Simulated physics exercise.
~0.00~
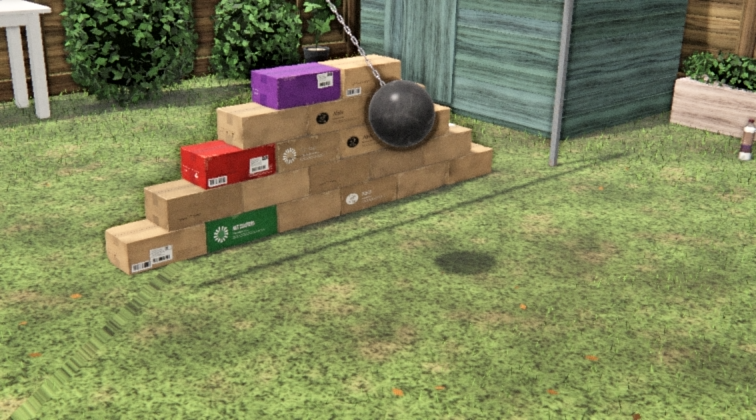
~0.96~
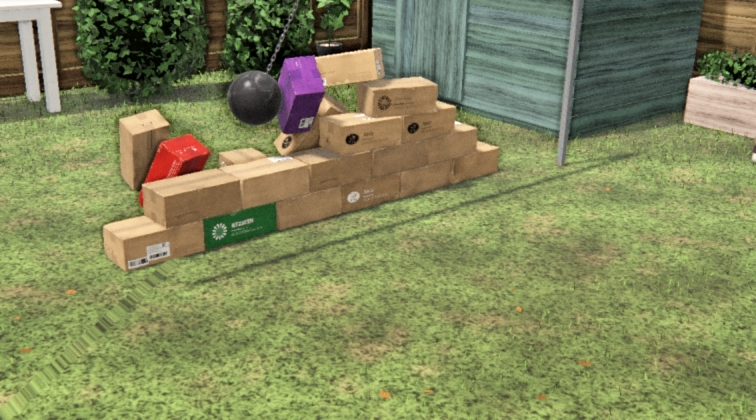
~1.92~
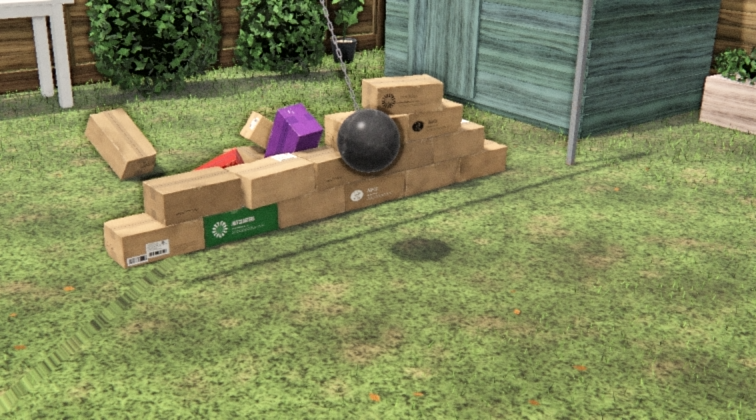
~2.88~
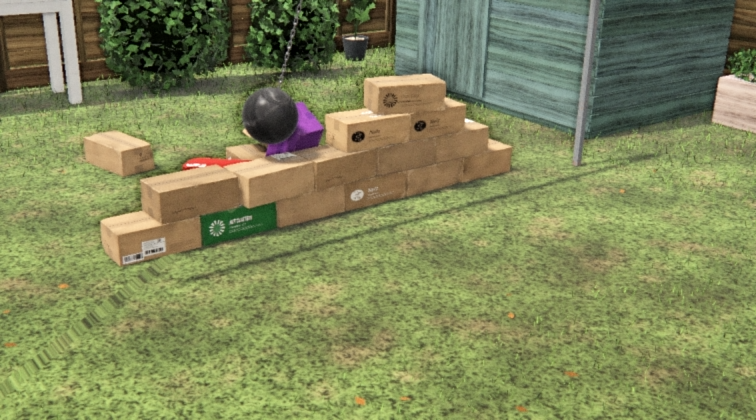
A dark wrecking ball on a chain swung left into a stepped wall of cardboard parcels on a lawn, toppling the red and purple ones, then swung right and back left, leaving the wall's upper left side collapsed and the green parcel unmoved.
